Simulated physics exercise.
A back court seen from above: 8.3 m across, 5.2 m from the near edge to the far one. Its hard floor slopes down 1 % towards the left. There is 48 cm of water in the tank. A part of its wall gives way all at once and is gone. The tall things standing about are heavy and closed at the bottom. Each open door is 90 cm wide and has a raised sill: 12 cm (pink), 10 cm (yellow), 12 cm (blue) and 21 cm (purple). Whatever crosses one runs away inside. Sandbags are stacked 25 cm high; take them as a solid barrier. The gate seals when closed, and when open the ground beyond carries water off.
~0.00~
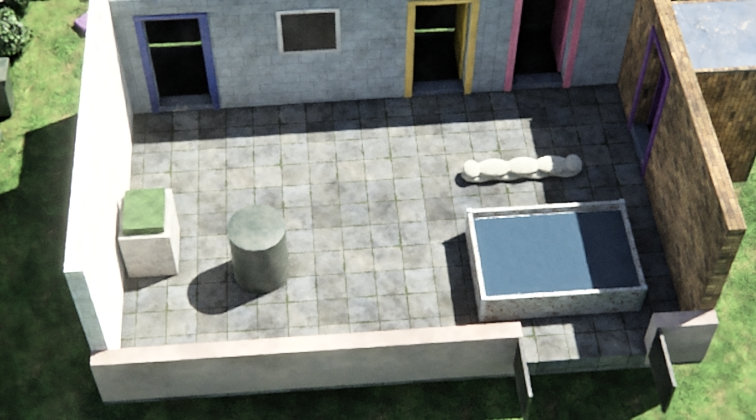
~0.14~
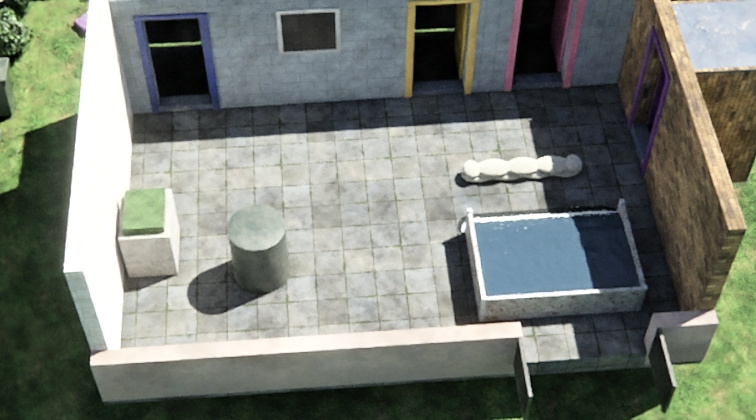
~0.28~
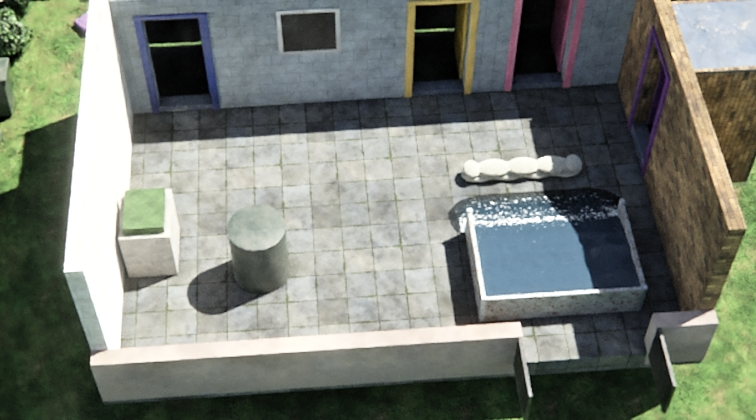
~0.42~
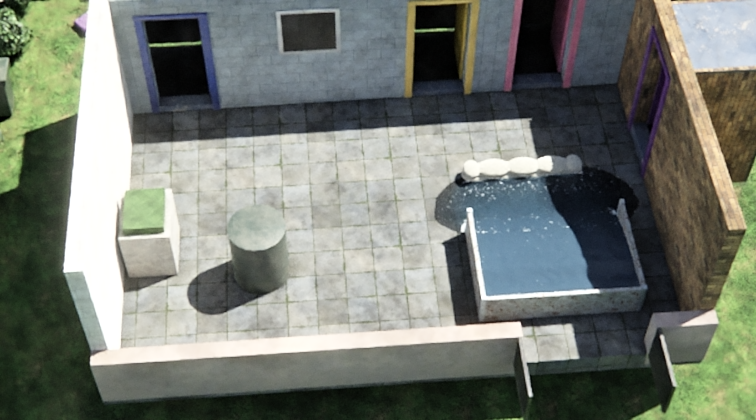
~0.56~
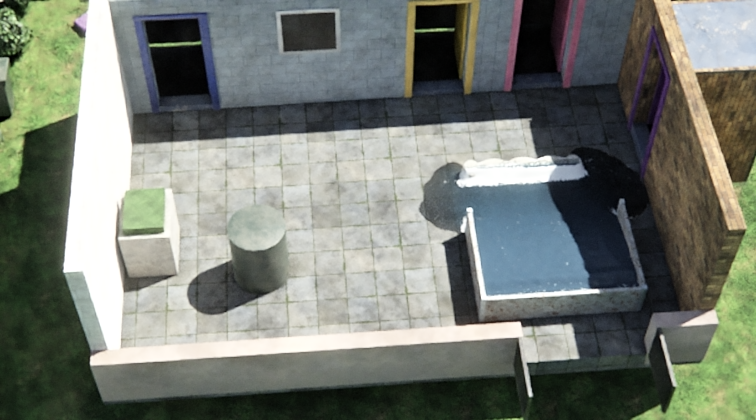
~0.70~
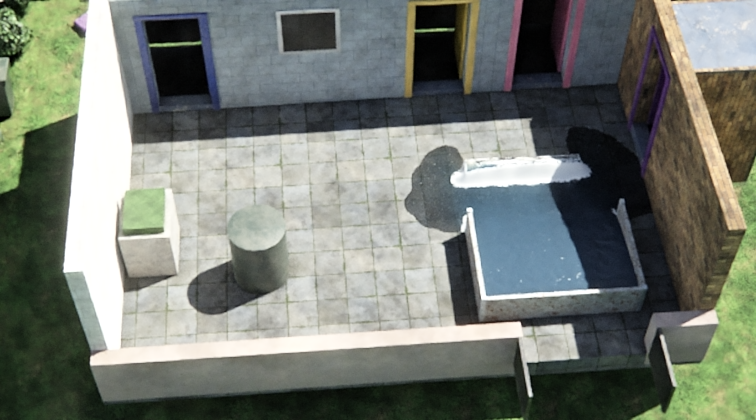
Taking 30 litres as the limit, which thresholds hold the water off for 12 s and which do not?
Door by door: At the pink door it stays under the limit; at the yellow door it stays under the limit; at the blue door it does not reach the limit; at the purple door it keeps below the limit.
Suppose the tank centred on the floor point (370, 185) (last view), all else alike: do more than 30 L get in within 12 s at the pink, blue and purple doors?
Then: Pink not over, blue below, purple under.
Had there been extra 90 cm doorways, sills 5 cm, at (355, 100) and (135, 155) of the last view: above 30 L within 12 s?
In turn: Not over, above.
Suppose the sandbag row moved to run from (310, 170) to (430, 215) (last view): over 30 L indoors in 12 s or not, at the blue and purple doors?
Against that limit: Blue under, purple under.
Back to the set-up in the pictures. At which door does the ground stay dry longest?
It is the blue one.
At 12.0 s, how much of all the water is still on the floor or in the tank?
Some 98 per cent remains.
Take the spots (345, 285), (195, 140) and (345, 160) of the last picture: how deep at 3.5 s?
Roughly 1, 3 and 2 cm, in turn.
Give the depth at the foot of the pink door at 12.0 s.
About 3.0 cm.
After 1.4 s water covers 25 % of the floor and is deepest (36 cm) near (523, 192); pink door not reached, yellow door not reached, blue door not reached, purple door 18 cm at the sill, 0 L in.
After 2.2 s water covers 40 % of the floor and is deepest (28 cm) near (618, 87); pink door 10 cm at the sill, 0 L in, yellow door 3 cm at the sill, 0 L in, blue door not reached, purple door 19 cm at the sill, 3 L in.
After 3.5 s water covers 65 % of the floor and is deepest (17 cm) near (618, 87); pink door 11 cm at the sill, 0 L in, yellow door 9 cm at the sill, 0 L in, blue door 5 cm at the sill, 0 L in, purple door 10 cm at the sill, 4 L in.
After 7.0 s water covers 80 % of the floor and is deepest (20 cm) near (128, 228); pink door 5 cm at the sill, 1 L in, yellow door 3 cm at the sill, 0 L in, blue door 9 cm at the sill, 0 L in, purple door 7 cm at the sill, 4 L in.
After 12.0 s water covers 85 % of the floor and is deepest (10 cm) near (128, 228); pink door 3 cm at the sill, 1 L in, yellow door 2 cm at the sill, 0 L in, blue door 7 cm at the sill, 0 L in, purple door 2 cm at the sill, 4 L in.
